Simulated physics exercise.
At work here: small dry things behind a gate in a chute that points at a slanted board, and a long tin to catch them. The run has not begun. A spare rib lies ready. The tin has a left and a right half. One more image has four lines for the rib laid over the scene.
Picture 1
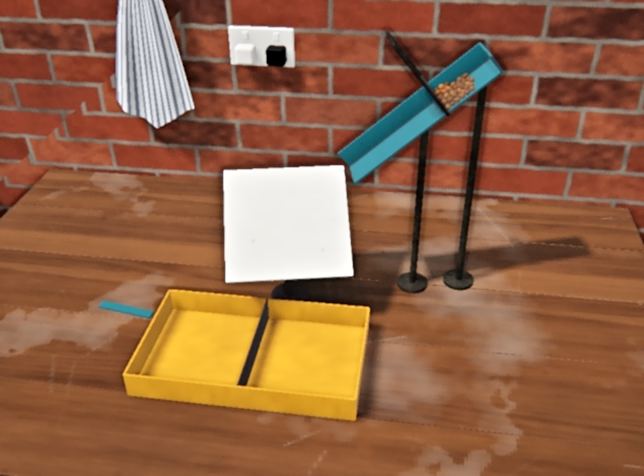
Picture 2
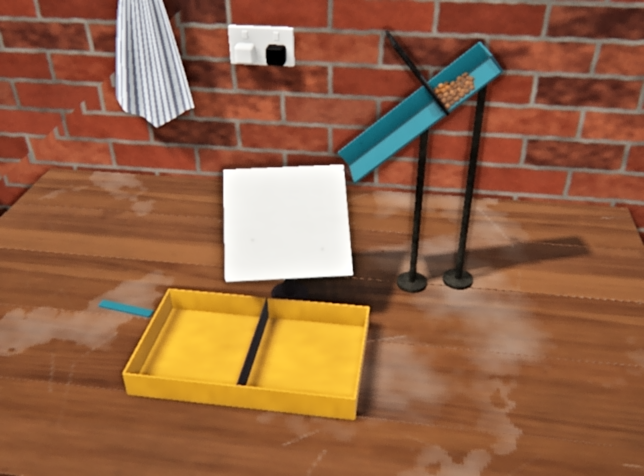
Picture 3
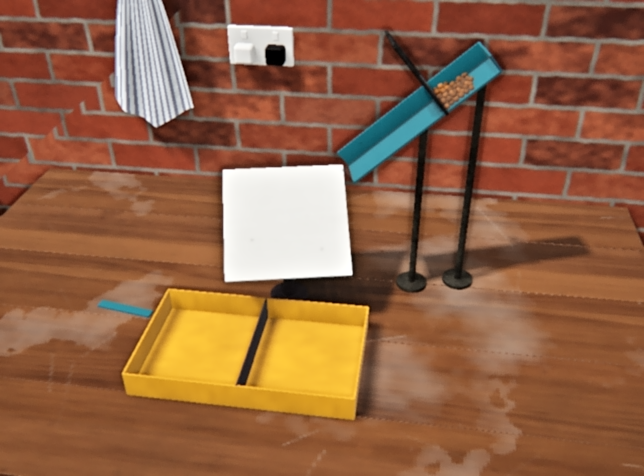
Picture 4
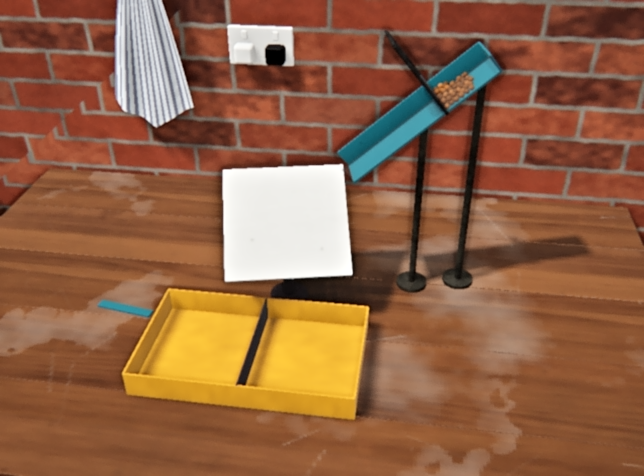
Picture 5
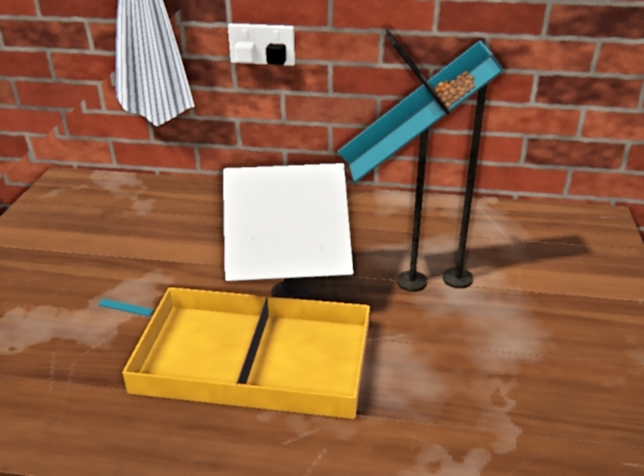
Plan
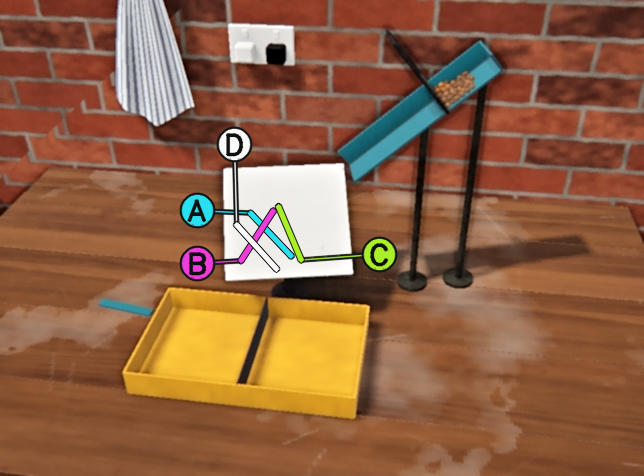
Orange-brown cereal balls resting motionless behind a gate in a sloping teal chute, beside a tilted white board and divided yellow tin.
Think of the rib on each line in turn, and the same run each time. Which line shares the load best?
I would pick line B.
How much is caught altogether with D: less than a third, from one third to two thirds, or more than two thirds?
More than two thirds.
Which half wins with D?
More lands on the right.
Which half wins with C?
Right.
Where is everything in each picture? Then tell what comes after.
The first picture shows load behind the gate at (454, 94), cereal balls; lip of the chute at (352, 175), sloping fairly steeply.
The second picture shows middle of the board at (287, 221), tilted fairly steeply; middle of its low edge at (290, 278); of its high edge at (284, 167).
The third picture shows front corners of the tin at (123, 374) and (354, 399); front end of its middle wall at (236, 386); gate still shut at (427, 85).
The fourth picture shows middle of the load at (454, 93); lip at (352, 174).
The fifth picture shows middle of the load at (454, 93); lip at (352, 173).
On the marked copy, line A from (250, 213) to (291, 255); line B from (273, 210) to (240, 260); line C from (278, 206) to (301, 259); line D from (236, 224) to (276, 268).
For line A, of what is caught, a stray few in the left half, nearly all in the right.
For line B, of what is caught, about two thirds in the left half, about a third in the right.
For line C, of what is caught, a stray few in the left half, nearly all in the right.
For line D, of what is caught, a small part in the left half, nearly all in the right.
